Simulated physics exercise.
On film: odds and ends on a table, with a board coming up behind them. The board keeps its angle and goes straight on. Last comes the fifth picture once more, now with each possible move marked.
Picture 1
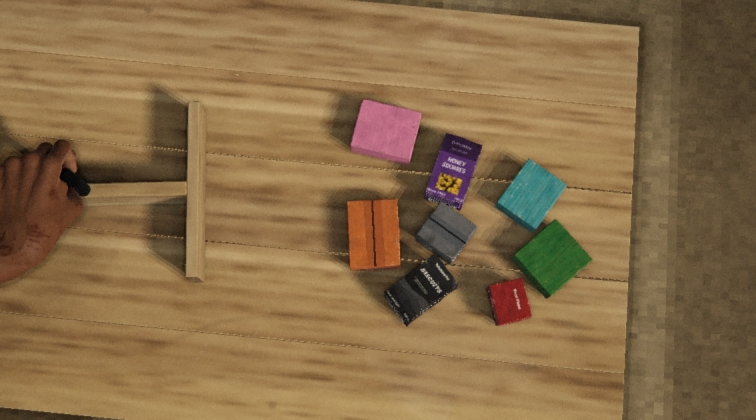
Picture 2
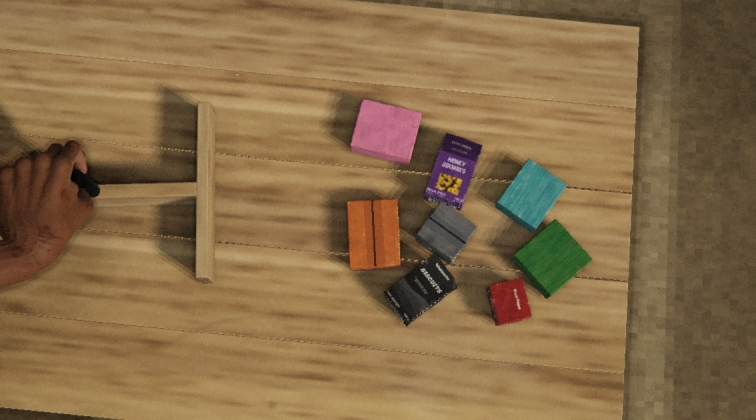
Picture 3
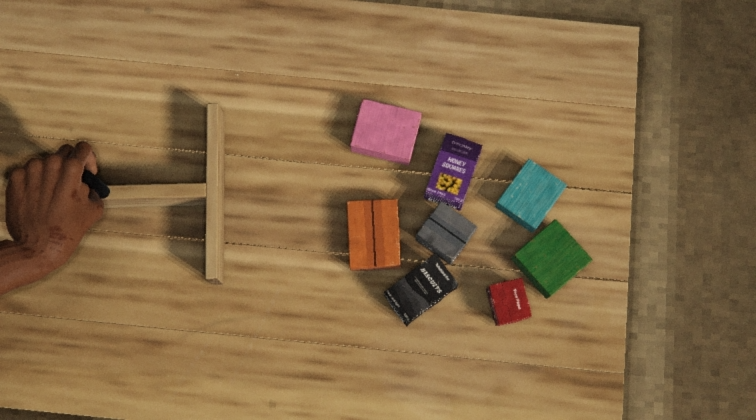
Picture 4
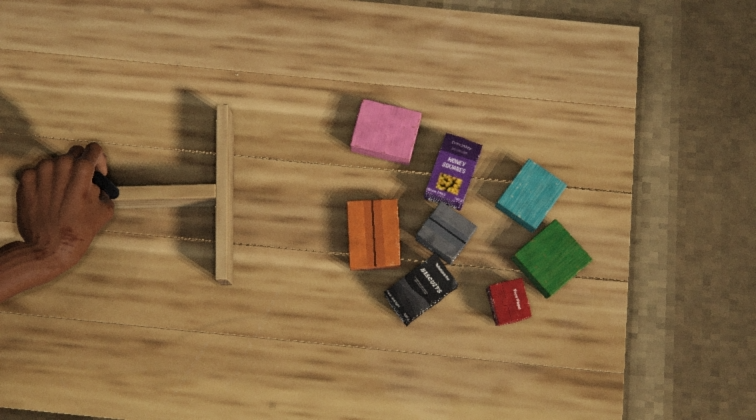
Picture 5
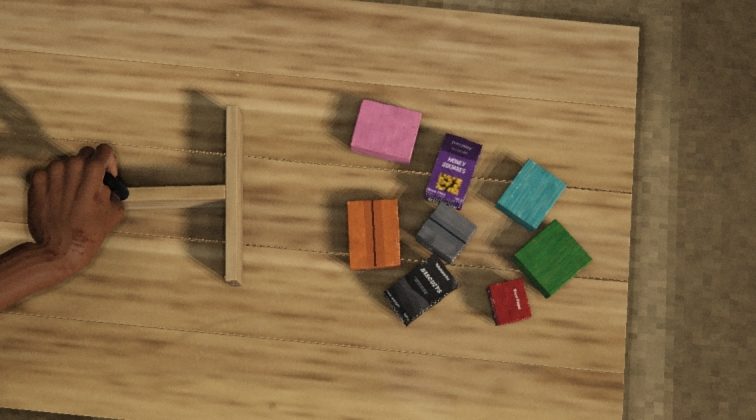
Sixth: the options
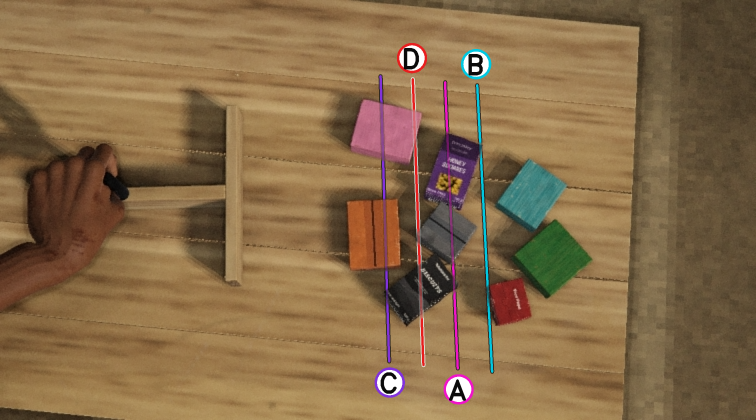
The clip shows a hand sliding a T-shaped wooden board slowly rightward across a wooden table, toward a cluster of colourful blocks, boxes and packets that remain still, with a gap still between the board and the items.
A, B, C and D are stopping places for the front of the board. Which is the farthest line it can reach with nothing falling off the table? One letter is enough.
Up to line B.
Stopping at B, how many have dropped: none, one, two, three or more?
By then, none.
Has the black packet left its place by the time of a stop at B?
Yes.
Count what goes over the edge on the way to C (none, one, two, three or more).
The count is none.
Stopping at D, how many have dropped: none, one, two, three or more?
The count is none.
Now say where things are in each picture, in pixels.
Turquoise block (531, 196); red packet (508, 303); green block (551, 260), in the first frame.
Board (202, 188); purple packet (453, 172), in the second frame.
Board (212, 189); orange box (374, 235), in the third frame.
Board (222, 190); grey box (446, 233), in the fourth frame.
Board (231, 191); red packet (508, 303); green block (551, 260); purple packet (453, 172), in the fifth frame.
On the marked copy, A at (451, 221); B at (484, 224); C at (385, 214); D at (418, 217).
Following B. Soon after the start, board (322, 200); green block (551, 260); turquoise block (531, 196).
Later, board (415, 209); pink block (446, 127); grey box (494, 235).
In the end, board (483, 215); green block (611, 273); red packet (574, 312); nothing has fallen.
As for the rest, A is safe but short; C is safe but short; D is safe but short.
